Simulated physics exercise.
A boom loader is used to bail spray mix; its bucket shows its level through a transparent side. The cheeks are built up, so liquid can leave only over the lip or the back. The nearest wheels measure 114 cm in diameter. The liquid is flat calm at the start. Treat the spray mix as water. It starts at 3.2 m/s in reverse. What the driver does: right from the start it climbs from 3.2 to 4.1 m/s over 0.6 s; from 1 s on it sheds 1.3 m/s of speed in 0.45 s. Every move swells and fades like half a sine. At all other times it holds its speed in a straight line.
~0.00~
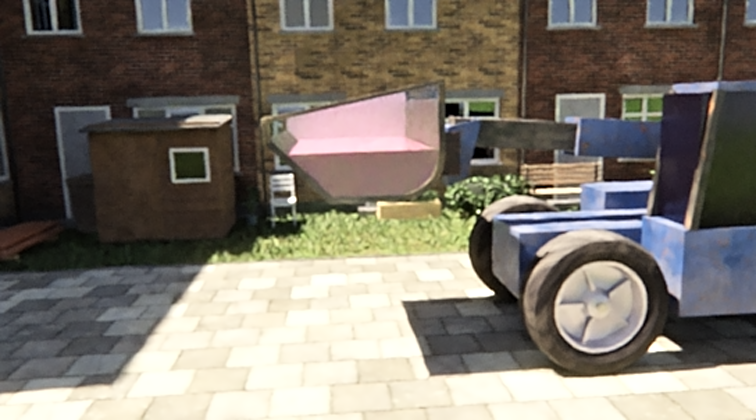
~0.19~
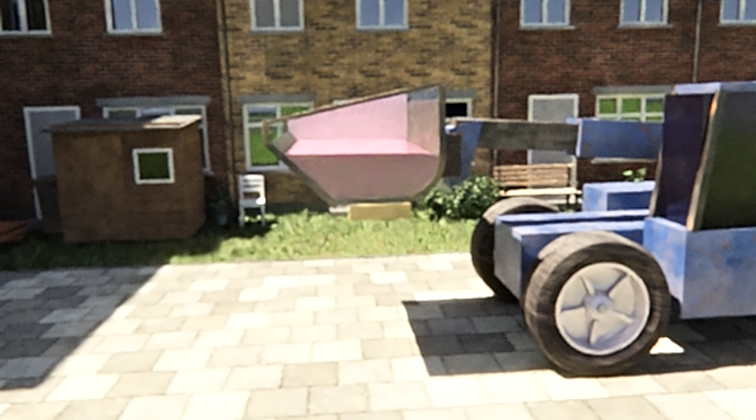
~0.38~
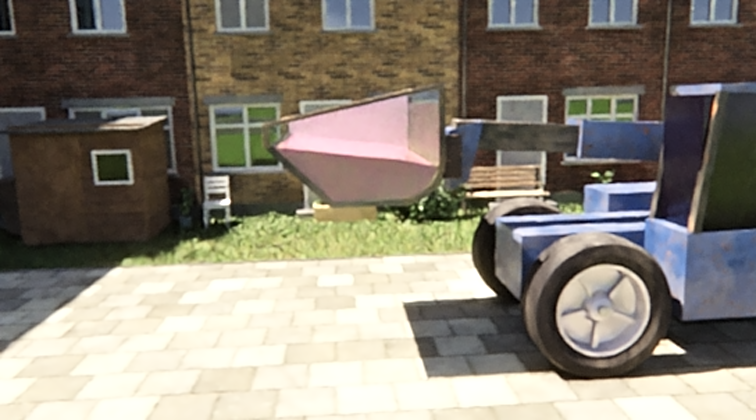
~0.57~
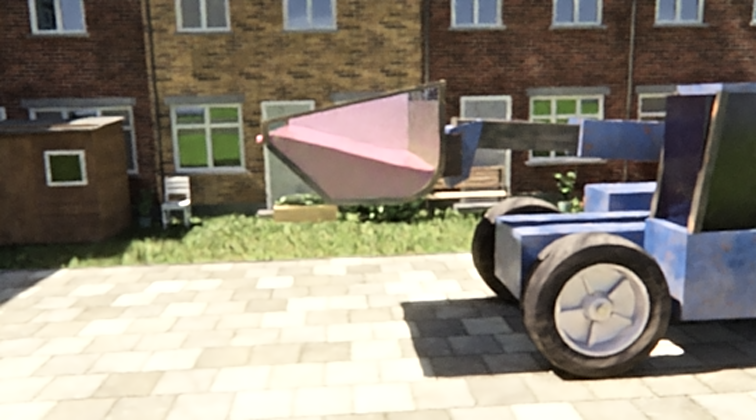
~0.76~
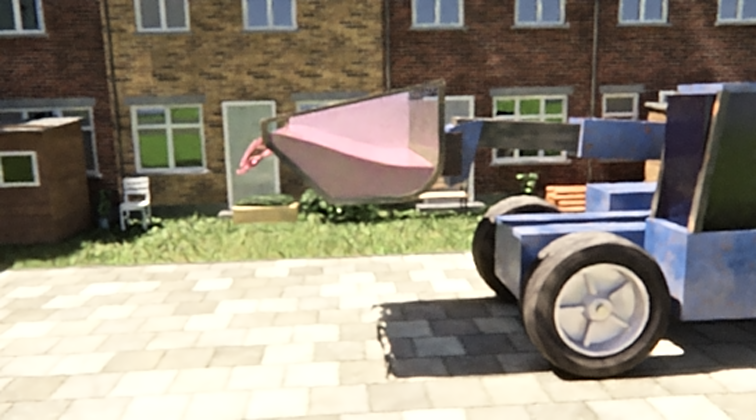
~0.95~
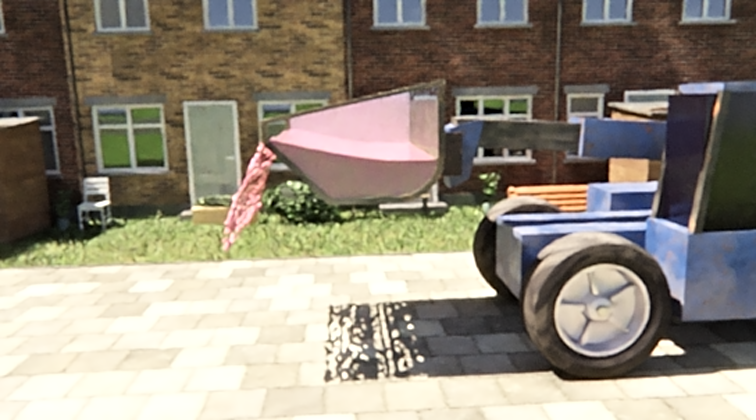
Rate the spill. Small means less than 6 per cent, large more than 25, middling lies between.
A large spill.
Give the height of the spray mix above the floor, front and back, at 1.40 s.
About 0 cm in front and 70 cm behind.
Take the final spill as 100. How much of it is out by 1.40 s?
Some 10 per cent by then.
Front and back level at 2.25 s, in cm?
Front 30 cm, back 12 cm.
By 1.40 s the surface stands 69 cm at the back and 0 cm at the front; 5 per cent has gone, over the front.
By 1.85 s the surface stands 43 cm at the back and 21 cm at the front; 6 per cent has gone, mostly over the front, some over the back.
By 2.25 s the surface stands 12 cm at the back and 30 cm at the front; 21 per cent has gone, over the front.
By 4.34 s 35 per cent has gone, over the front, 201 of 568 litres.
